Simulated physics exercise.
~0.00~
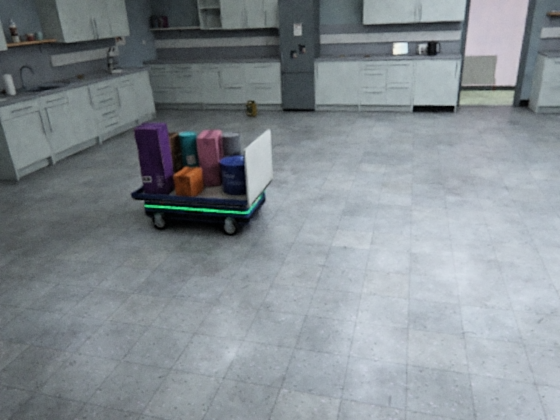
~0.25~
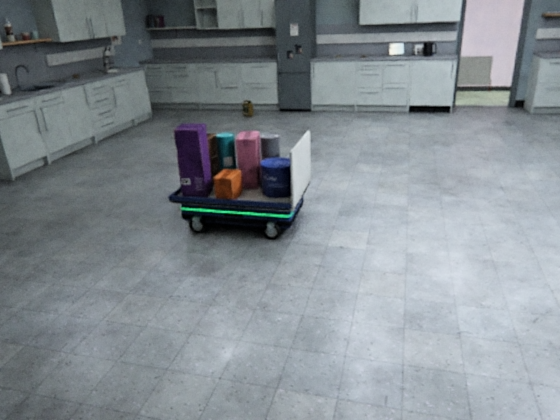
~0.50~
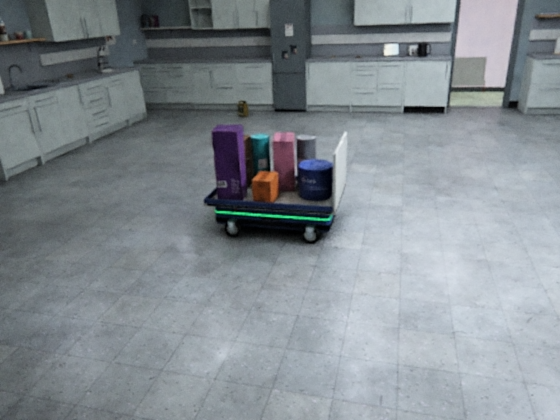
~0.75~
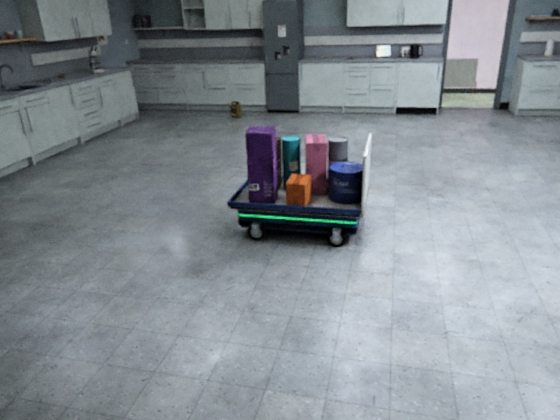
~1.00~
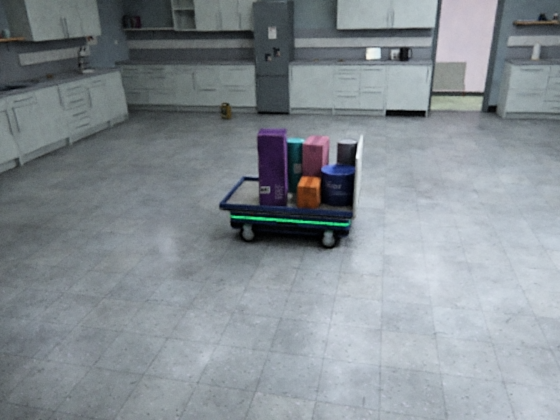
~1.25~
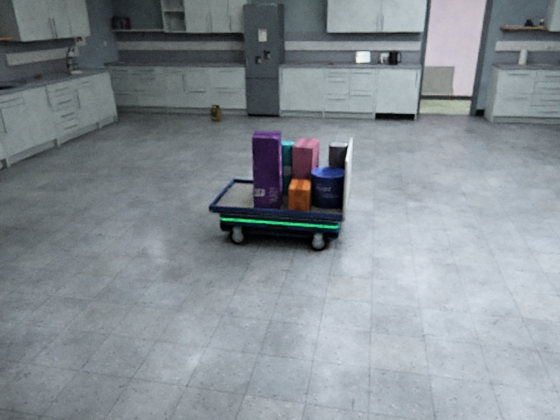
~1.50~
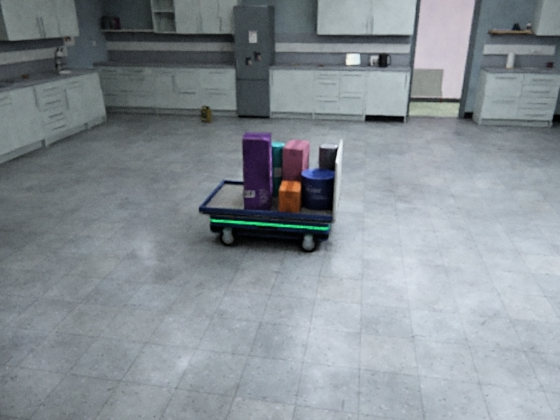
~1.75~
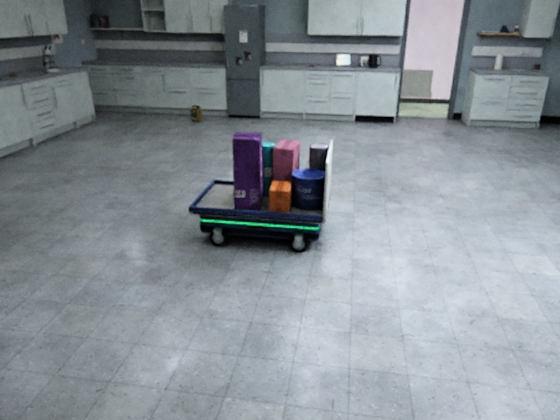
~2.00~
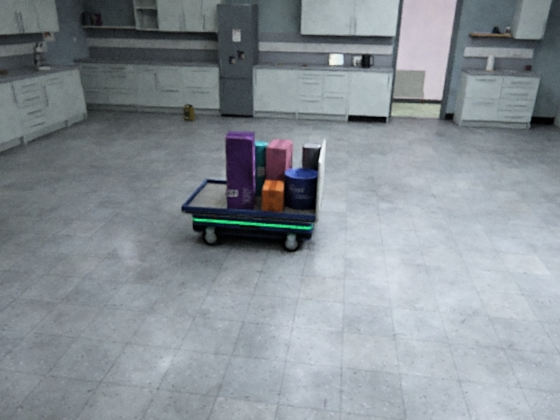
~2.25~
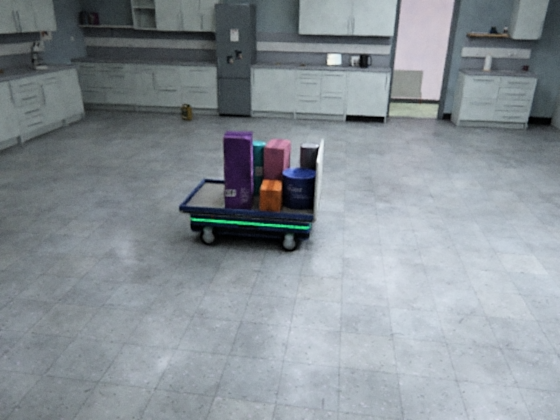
In a grey-tiled room lined with kitchen cabinets, a low cart with a glowing green strip rolled to the right carrying colourful boxes and canisters, then came to a stop, its tall purple box, orange parcel and blue pail still upright on board.
